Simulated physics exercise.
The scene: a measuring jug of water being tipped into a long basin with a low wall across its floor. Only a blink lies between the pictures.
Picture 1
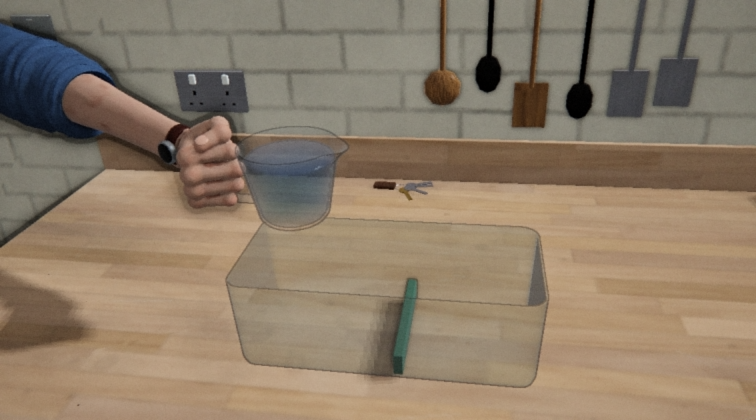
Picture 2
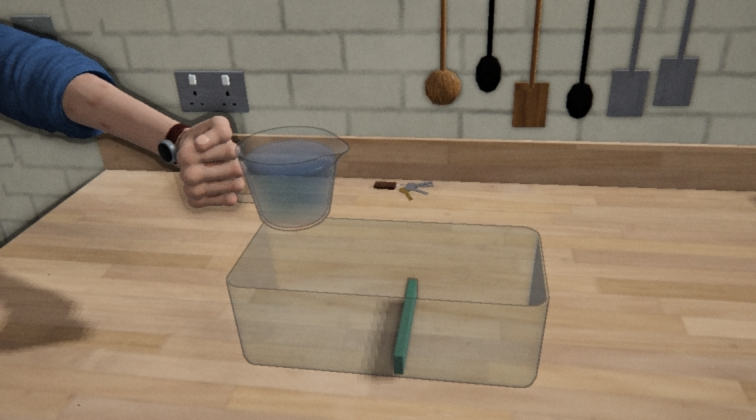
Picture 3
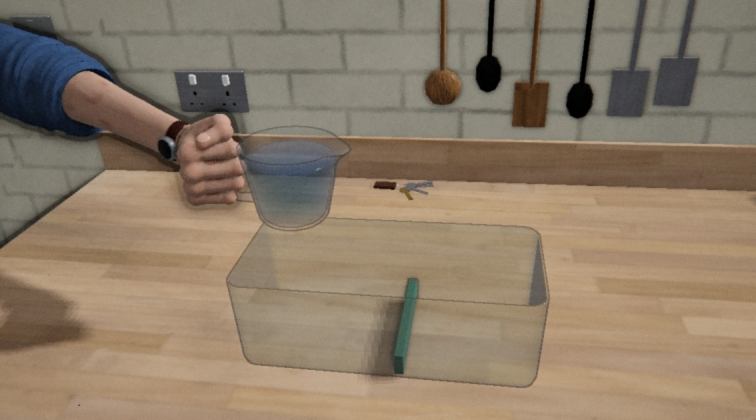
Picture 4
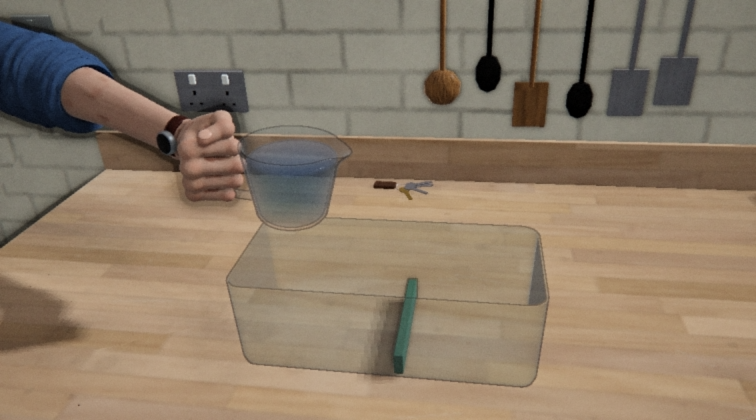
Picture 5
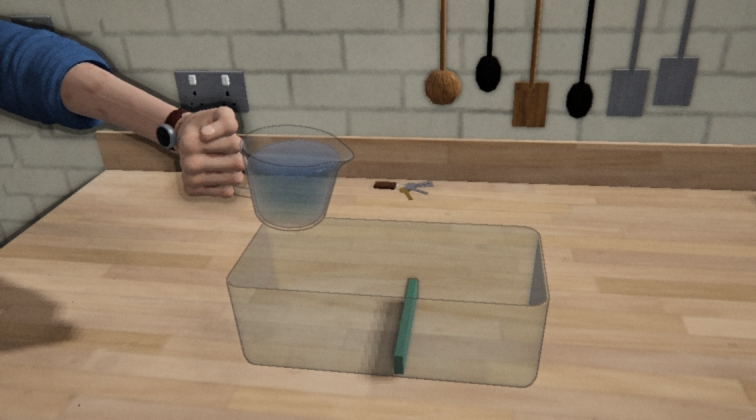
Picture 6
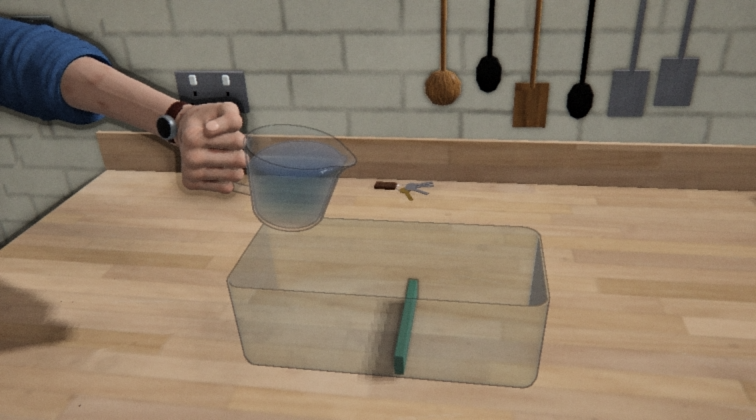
A hand gripping a clear jug of blue water slowly tilted it slightly to the right above a long see-through basin with a low green wall across its floor, while everything else stayed still.
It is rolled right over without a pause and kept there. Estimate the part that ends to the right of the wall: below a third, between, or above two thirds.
The share right of the wall is from a third to two thirds.
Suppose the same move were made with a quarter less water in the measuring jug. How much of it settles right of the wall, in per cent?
It comes to 20 per cent or so.
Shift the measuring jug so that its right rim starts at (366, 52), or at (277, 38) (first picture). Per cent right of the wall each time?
Near 75 % and 10 %.
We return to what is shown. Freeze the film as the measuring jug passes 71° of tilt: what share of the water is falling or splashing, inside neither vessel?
Close to 20 per cent.
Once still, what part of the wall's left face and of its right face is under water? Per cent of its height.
Near 30 on the left, 30 on the right.
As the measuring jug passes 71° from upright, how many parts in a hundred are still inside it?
Near 60 %.
A moment on, the measuring jug is tipped part way and 58 per cent is still to pour, 8 is left of the wall and 14 right of it.
Next, the measuring jug is tipped right over and 5 per cent is still to pour, 55 is left of the wall and 37 right of it.
Then the measuring jug is tipped right over and 0 per cent is still to pour, 59 is left of the wall and 40 right of it.
Later the measuring jug is tipped right over and 0 per cent is still to pour, 60 is left of the wall and 40 right of it.
Finally, 60 per cent lies left of the wall, 40 right of it and 0 outside.
